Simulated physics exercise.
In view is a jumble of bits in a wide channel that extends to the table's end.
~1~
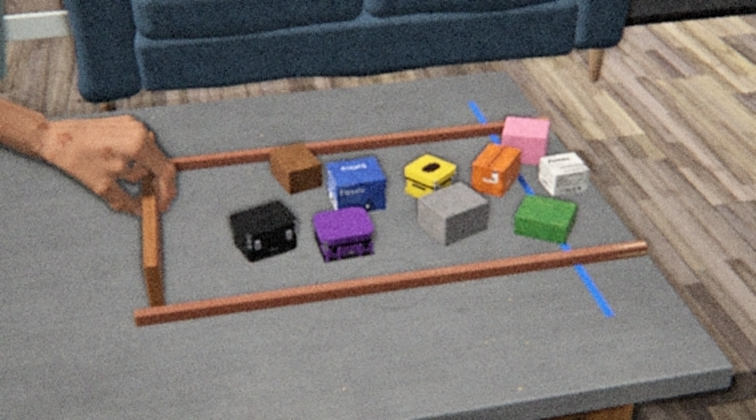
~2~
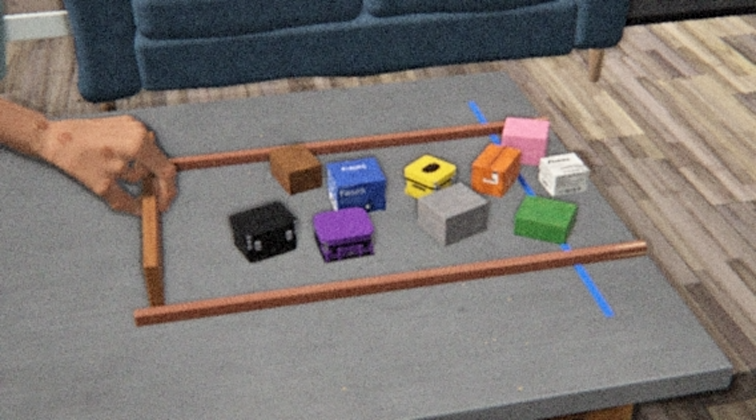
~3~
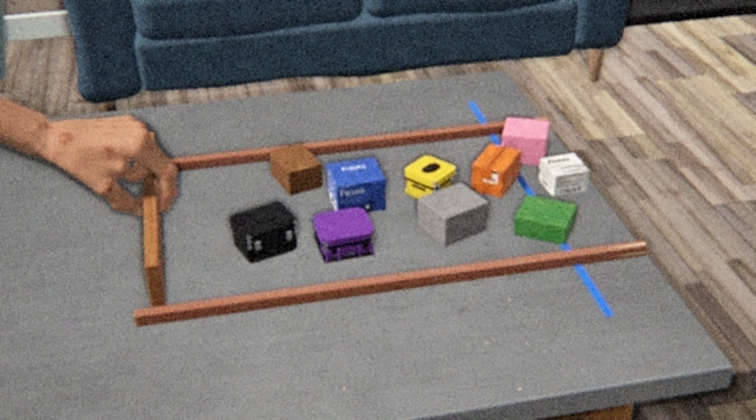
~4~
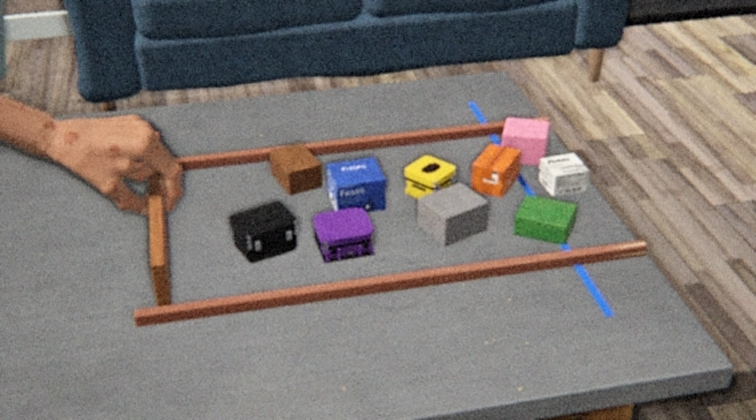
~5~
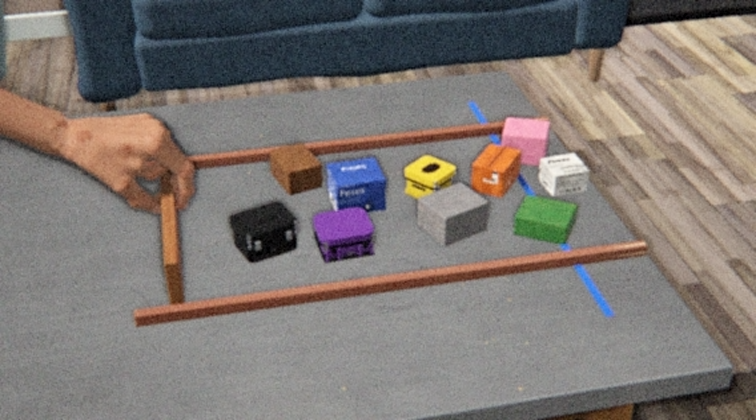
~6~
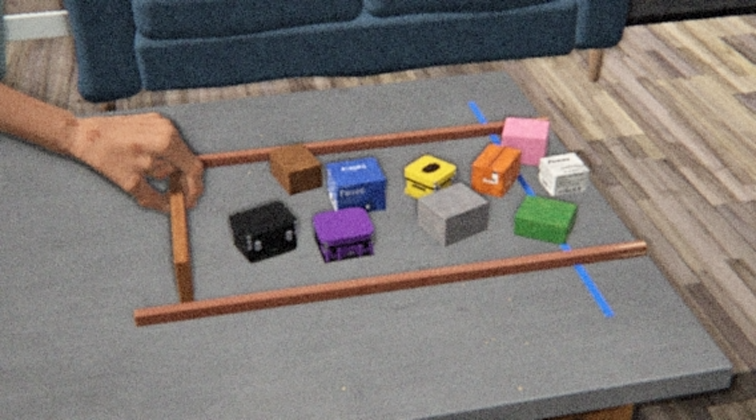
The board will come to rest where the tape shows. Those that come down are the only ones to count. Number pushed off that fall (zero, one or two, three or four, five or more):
Five or more.
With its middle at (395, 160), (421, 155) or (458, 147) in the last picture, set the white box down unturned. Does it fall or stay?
Try one it is not knocked off; try two it is not knocked off; try three it is not knocked off.
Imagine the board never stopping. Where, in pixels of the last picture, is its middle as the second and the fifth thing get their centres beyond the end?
It sits around (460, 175) and after that around (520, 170).
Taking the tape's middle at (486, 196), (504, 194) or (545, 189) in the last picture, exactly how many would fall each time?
Down on the floor: 3, 4 and 7.
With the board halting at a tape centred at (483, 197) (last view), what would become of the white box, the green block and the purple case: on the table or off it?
The white box? It does not stay. The green block? It does not stay. The purple case? It is safe.
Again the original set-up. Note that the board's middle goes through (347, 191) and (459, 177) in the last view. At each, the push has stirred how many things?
6 at one spot and 9 at the other.
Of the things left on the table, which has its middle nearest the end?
The yellow case finishes nearest.
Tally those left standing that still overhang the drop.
I make it 2.
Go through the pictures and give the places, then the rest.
In the first picture, white box (564, 174); pink block (525, 141); green block (546, 219); board (152, 215); tape (529, 191).
In the second picture, pink block (525, 142); purple case (344, 236).
In the third picture, green block (546, 219); black case (264, 233).
In the fourth picture, white box (564, 175); yellow case (430, 181).
In the fifth picture, pink block (525, 142); board (171, 212).
In the sixth picture, white box (564, 175); pink block (525, 142); green block (546, 219); board (180, 211); tape (529, 191).
Soon after, none off yet; white box at rest near (564, 175); pink block at rest near (525, 142); green block at rest near (546, 219).
In the end, the number that fall off is five or more; gone, purple case, grey block, orange box, green block and white box.
